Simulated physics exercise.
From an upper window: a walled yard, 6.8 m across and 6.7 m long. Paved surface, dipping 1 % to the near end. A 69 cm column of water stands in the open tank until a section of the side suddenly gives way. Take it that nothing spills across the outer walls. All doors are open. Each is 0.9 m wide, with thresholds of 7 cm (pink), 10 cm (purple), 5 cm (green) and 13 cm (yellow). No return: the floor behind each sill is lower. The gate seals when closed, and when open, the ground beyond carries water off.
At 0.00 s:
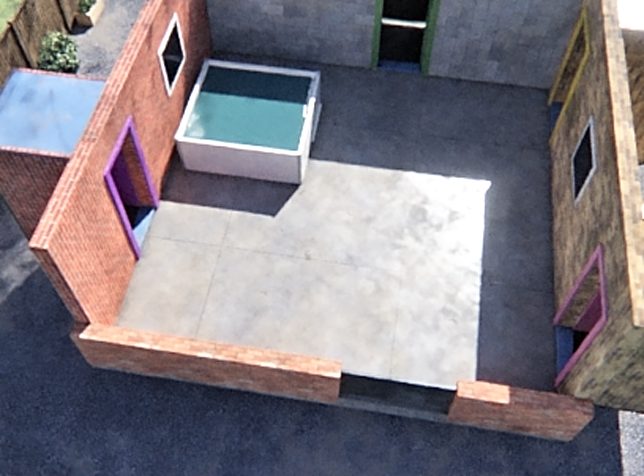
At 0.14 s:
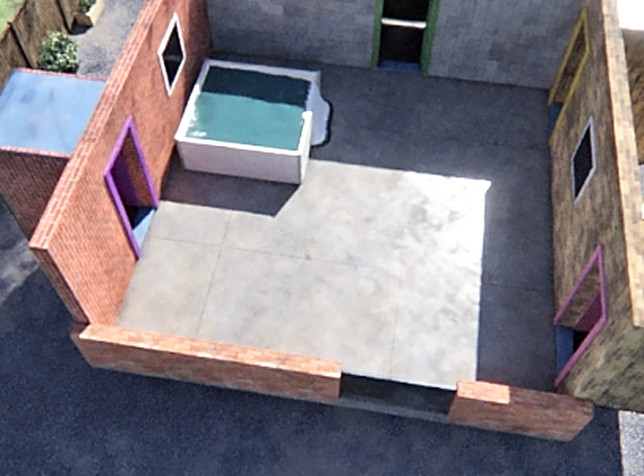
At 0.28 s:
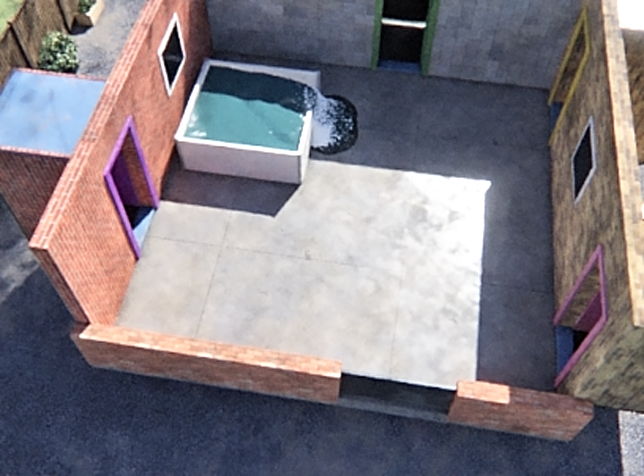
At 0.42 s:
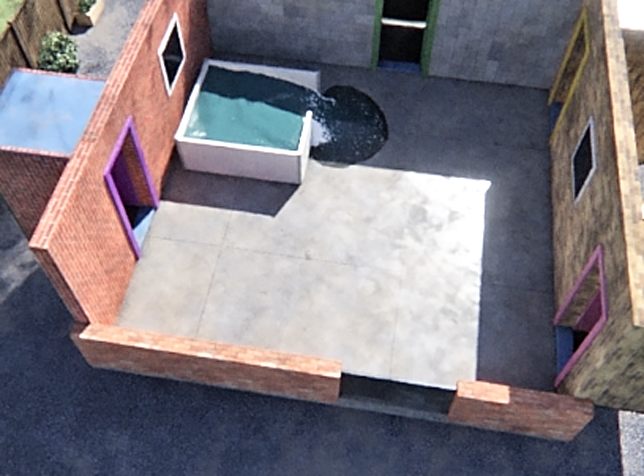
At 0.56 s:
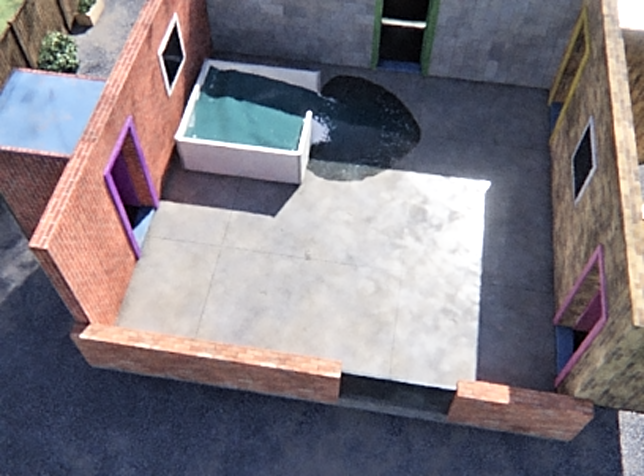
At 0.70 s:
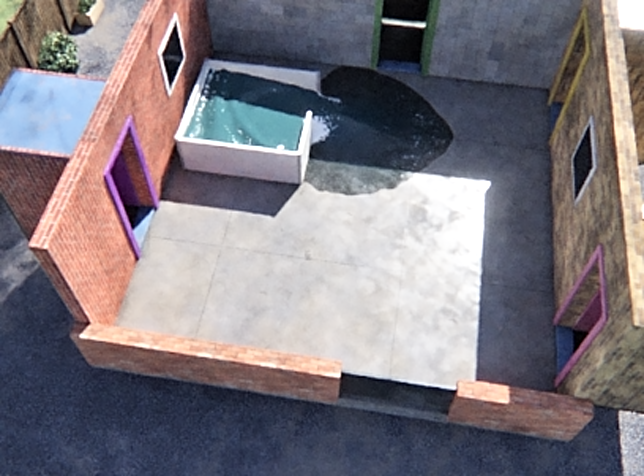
Water poured out through the right side of the open tank in a walled yard, making a small dark patch that spread rightward across the shaded paving as the tank's surface grew choppy.
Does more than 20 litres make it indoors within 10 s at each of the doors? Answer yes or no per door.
Pink door, yes; purple door, no; green door, yes; yellow door, yes.
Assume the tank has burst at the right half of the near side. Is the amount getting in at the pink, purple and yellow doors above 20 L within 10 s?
Pink: Exceeding the limit; purple: Within the limit; yellow: Within the limit.
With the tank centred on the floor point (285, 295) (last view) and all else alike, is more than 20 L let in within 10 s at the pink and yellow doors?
For the pink door, the amount is too high; for the yellow door, the amount is acceptable.
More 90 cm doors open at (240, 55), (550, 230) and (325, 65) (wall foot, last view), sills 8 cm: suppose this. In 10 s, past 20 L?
First doorway falls short, second gets there, third falls short.
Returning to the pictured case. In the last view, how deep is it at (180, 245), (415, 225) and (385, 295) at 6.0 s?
Roughly 0, 2, 3 cm.
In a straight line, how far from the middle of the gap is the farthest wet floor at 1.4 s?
I'd say close to 4.4 m.
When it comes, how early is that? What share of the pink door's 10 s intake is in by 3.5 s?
Around 0 percent.
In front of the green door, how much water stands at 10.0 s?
5.0 cm.
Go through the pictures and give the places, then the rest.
The open tank at (251, 108) is whole and still, 69 cm deep, in the first frame.
Water pours out at (313, 112) and has run 0.6 m, to (322, 101); typically 10 cm deep outside, 69 cm at the open tank's back, in the second frame.
Water pours out at (313, 114) and has run 0.8 m, to (349, 143); typically 11 cm deep outside, 69 cm at the open tank's back, in the third frame.
The front is at (383, 139), 1.4 m from the gap at (313, 115); 1.9 m2 of floor is under water; 69 cm left at the back of the open tank, in the fourth frame.
Water pours out at (313, 115) and has run 2.0 m, to (417, 131); typically 5 cm deep outside, 67 cm at the open tank's back, in the fifth frame.
The front is at (446, 130), 2.5 m from the gap at (313, 114); 5.0 m2 of floor is under water; 60 cm left at the back of the open tank, in the sixth frame.
After 1.4 s water covers 30 % of the floor and is deepest (36 cm) near (324, 123); pink door not reached, purple door not reached, green door 13 cm at the sill, 3 L in, yellow door 7 cm at the sill, 0 L in.
After 2.2 s water covers 40 % of the floor and is deepest (36 cm) near (546, 94); pink door not reached, purple door not reached, green door 13 cm at the sill, 51 L in, yellow door 26 cm at the sill, 7 L in.
After 3.5 s water covers 45 % of the floor and is deepest (24 cm) near (508, 103); pink door 7 cm at the sill, 0 L in, purple door not reached, green door 10 cm at the sill, 92 L in, yellow door 23 cm at the sill, 90 L in.
After 6.0 s water covers 55 % of the floor and is deepest (20 cm) near (553, 403); pink door 8 cm at the sill, 0 L in, purple door not reached, green door 7 cm at the sill, 121 L in, yellow door 15 cm at the sill, 125 L in.
After 10.0 s water covers 85 % of the floor and is deepest (14 cm) near (119, 347); pink door 12 cm at the sill, 47 L in, purple door 7 cm at the sill, 0 L in, green door 5 cm at the sill, 127 L in, yellow door 7 cm at the sill, 128 L in.
